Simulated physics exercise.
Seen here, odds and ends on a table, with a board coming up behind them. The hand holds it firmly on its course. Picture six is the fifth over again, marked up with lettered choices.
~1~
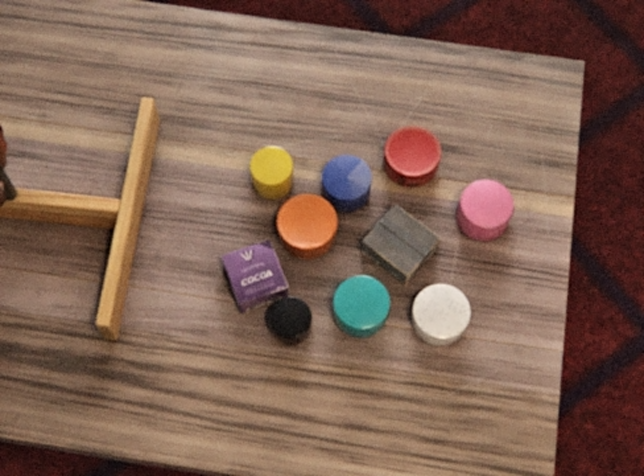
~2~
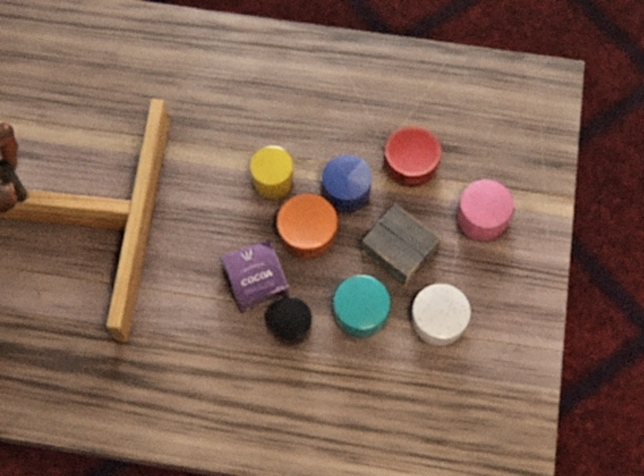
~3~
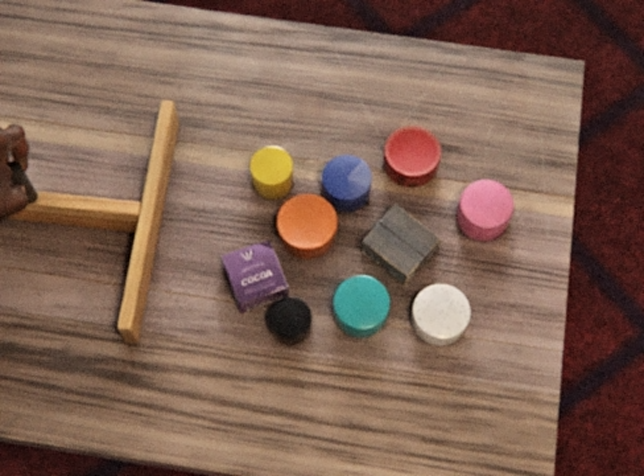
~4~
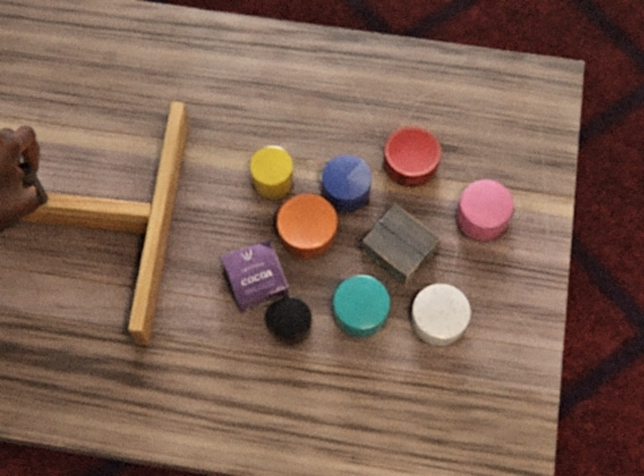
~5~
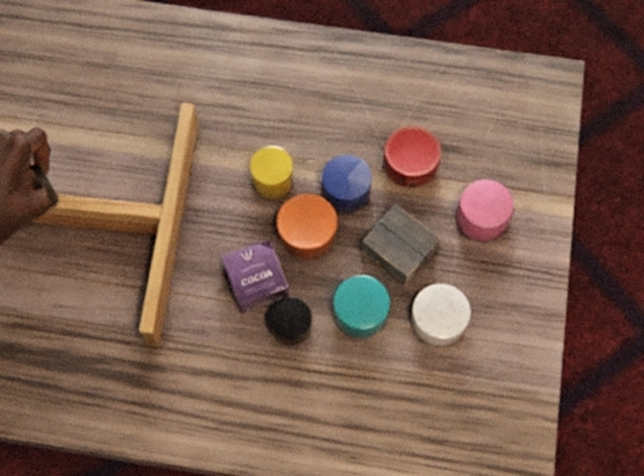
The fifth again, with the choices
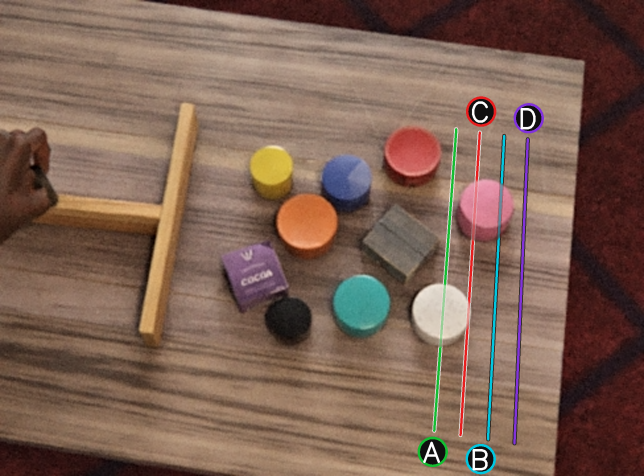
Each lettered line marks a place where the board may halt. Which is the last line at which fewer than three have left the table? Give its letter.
C.
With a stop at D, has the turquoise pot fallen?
Yes.
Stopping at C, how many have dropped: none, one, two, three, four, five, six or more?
By then, two.
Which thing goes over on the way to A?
The white pot.
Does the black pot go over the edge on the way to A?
By then, no.
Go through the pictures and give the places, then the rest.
The first frame shows white pot (440, 315); black pot (291, 321); yellow pot (272, 173).
The second frame shows board (136, 208); blue tin (347, 184).
The third frame shows board (147, 209); pink tin (485, 211).
The fourth frame shows board (157, 211); purple box (255, 276).
The fifth frame shows board (168, 212); turquoise pot (361, 307); white pot (440, 315); black pot (291, 321).
On the copy, A at (446, 272); B at (497, 279); C at (471, 275); D at (522, 283).
On C. First, board (275, 228); black pot (298, 337); purple box (302, 290).
Then, board (385, 245); white pot (522, 321); pink tin (512, 218).
Finally, board (470, 257); pink tin over the edge; white pot over the edge; two fallen.
By contrast, A is within the limit but short; B drops four; D drops five.
